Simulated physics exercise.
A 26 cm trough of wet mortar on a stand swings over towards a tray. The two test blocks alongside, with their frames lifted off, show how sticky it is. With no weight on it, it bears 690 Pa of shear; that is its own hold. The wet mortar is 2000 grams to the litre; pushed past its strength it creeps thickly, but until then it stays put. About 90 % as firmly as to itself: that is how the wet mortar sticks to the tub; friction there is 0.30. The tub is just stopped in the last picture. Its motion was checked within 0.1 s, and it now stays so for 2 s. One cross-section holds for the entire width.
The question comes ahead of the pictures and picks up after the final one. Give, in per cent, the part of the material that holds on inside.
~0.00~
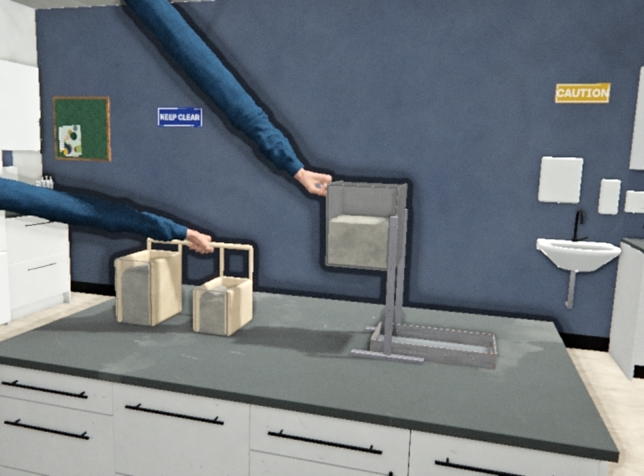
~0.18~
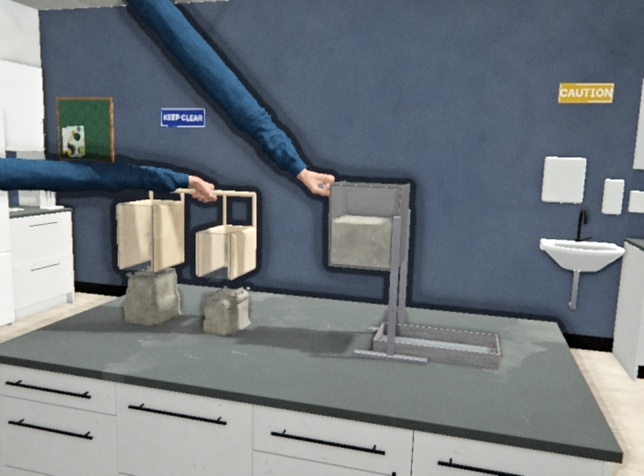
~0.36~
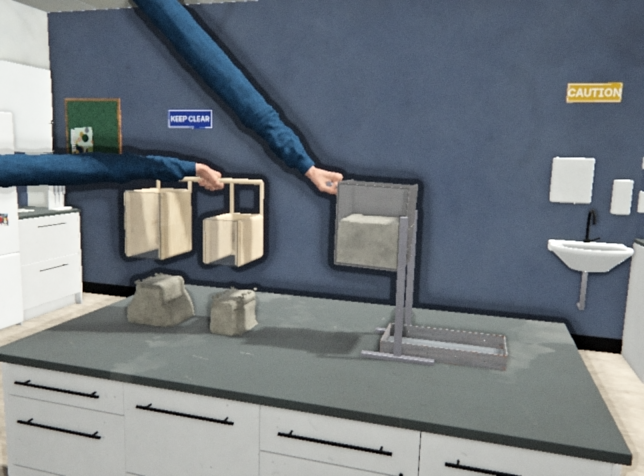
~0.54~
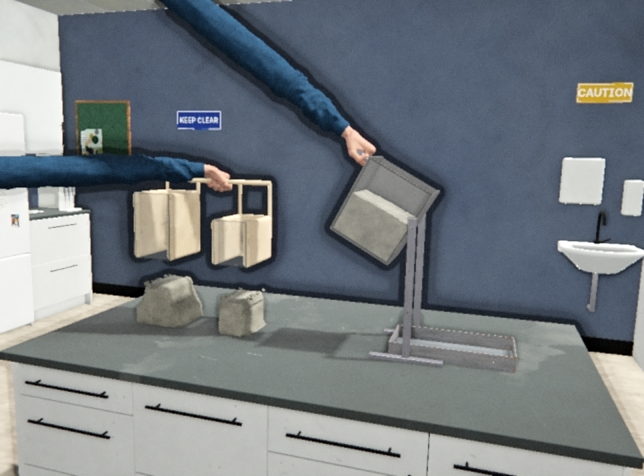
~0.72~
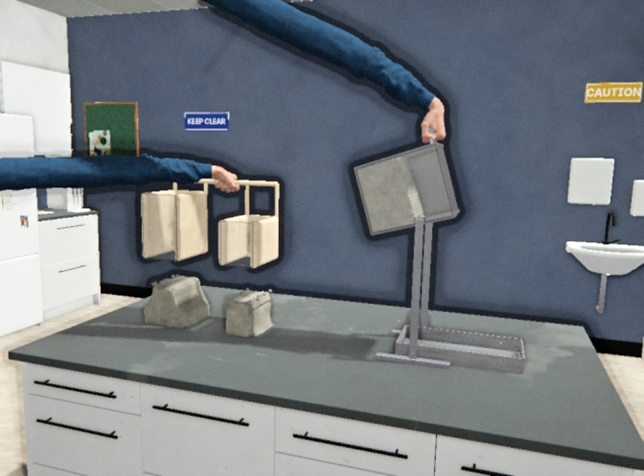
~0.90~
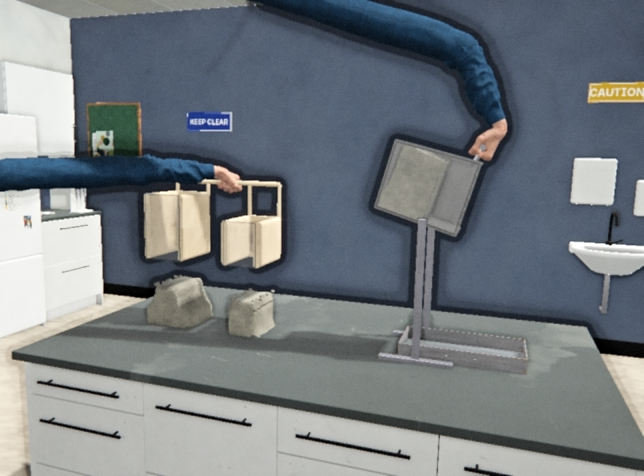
The part that holds on is close to 55 per cent.
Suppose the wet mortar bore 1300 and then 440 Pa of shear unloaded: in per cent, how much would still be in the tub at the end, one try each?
Result: 90 % for the first case, 45 % for the second.
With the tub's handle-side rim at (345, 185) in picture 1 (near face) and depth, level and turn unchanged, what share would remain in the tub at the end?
About 100 % stays in the tub.
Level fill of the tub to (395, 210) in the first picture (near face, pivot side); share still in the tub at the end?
Roughly 40 per cent would still be in the tub at the end.
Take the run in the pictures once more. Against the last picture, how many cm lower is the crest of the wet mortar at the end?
About 15 cm.
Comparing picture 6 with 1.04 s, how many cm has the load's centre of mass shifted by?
Roughly 7 cm.
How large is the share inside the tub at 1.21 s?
The tub holds some 65 % at that moment.
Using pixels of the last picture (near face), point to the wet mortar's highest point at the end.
Roughly at pixel (407, 192).
After 1.04 s, the tub is at 105 degrees and holds 100 %.
After 1.21 s, the tub is at 105 degrees and holds 64 %.
After 1.38 s, the tub is at 105 degrees and holds 55 %.
After 1.55 s, the tub is at 105 degrees and holds 55 %.
After 2.90 s, at the end, the tub is at 105 degrees and holds 55 %.
